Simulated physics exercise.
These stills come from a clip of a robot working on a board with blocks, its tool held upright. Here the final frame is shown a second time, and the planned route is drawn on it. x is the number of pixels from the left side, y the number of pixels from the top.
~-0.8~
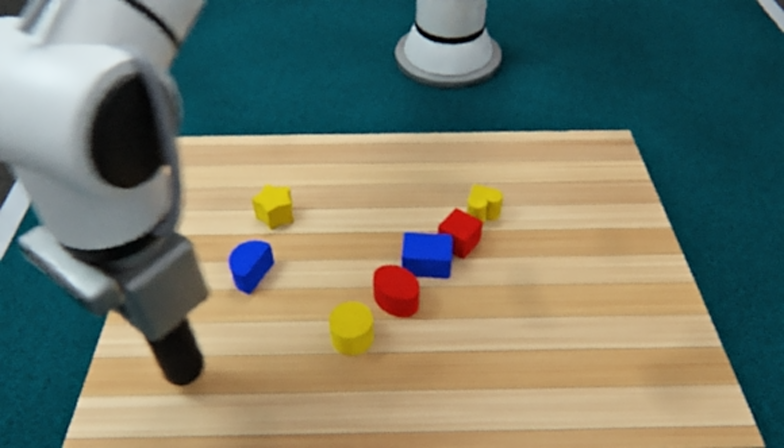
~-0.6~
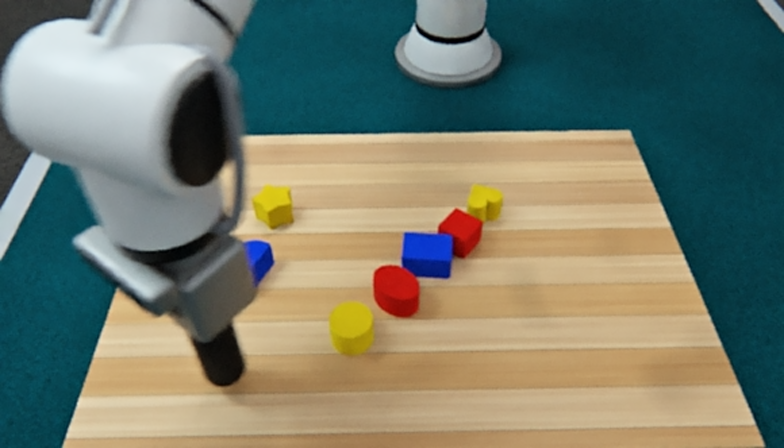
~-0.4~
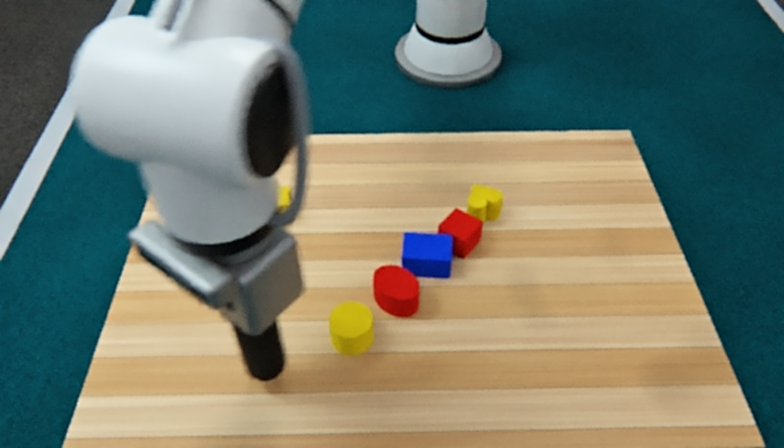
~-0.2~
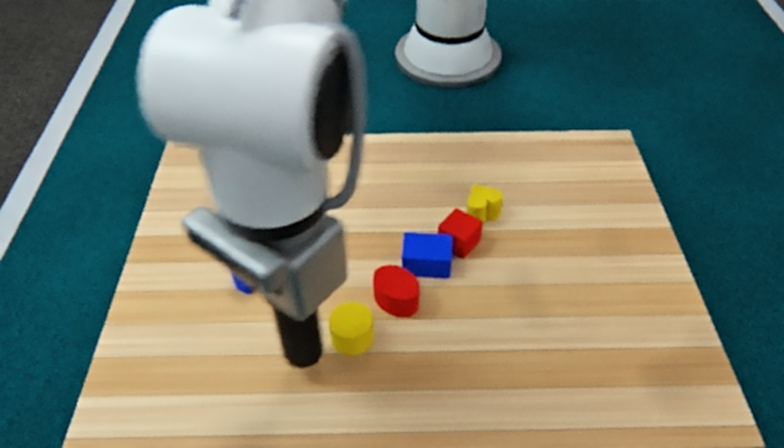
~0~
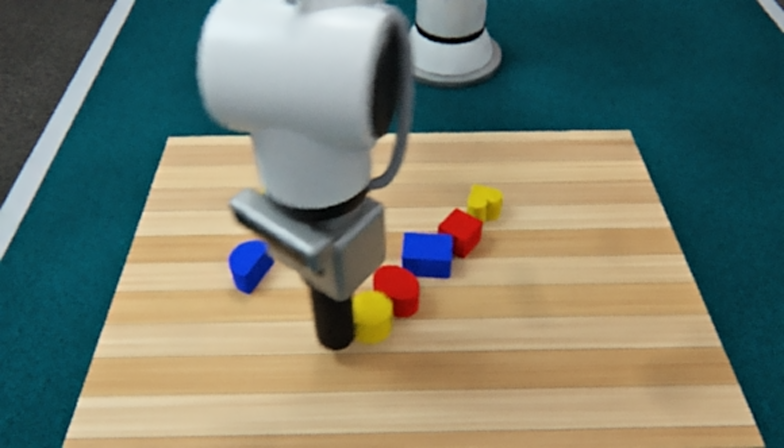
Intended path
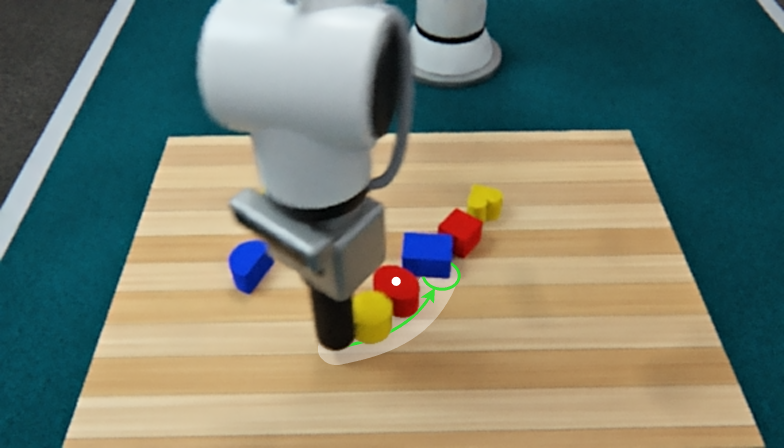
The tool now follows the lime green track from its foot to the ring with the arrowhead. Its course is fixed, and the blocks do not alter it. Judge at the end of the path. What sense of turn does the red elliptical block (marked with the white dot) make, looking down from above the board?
The answer is counter-clockwise.
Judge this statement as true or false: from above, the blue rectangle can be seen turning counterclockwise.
False.
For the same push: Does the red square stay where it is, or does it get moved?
The red square changes place.
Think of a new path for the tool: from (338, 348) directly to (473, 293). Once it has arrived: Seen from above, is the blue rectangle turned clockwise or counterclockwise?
From the top: Clockwise.
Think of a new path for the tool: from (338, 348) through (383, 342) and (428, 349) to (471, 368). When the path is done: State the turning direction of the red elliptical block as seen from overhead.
Rotates counter-clockwise.
The drawn path runs from (338, 348) through (385, 334) and (421, 308) to (441, 275); the dot is on the red elliptical block.
The first path, step by step. One third of the way, tool at (385, 321); yellow circular block at (414, 292); red elliptical block at (416, 260), turned 50° anticlockwise; blue rectangle at (431, 233), turned 30° clockwise; red square at (464, 220).
Two thirds of the way, tool at (423, 294); yellow circular block at (456, 271); red elliptical block at (415, 254), turned 50° anticlockwise; blue rectangle at (433, 228), turned 35° clockwise; red square at (467, 217).
At the end, tool at (442, 262); yellow circular block at (481, 251); red elliptical block at (411, 241), turned 80° anticlockwise; blue rectangle at (434, 215), turned 45° clockwise; red square at (470, 209).
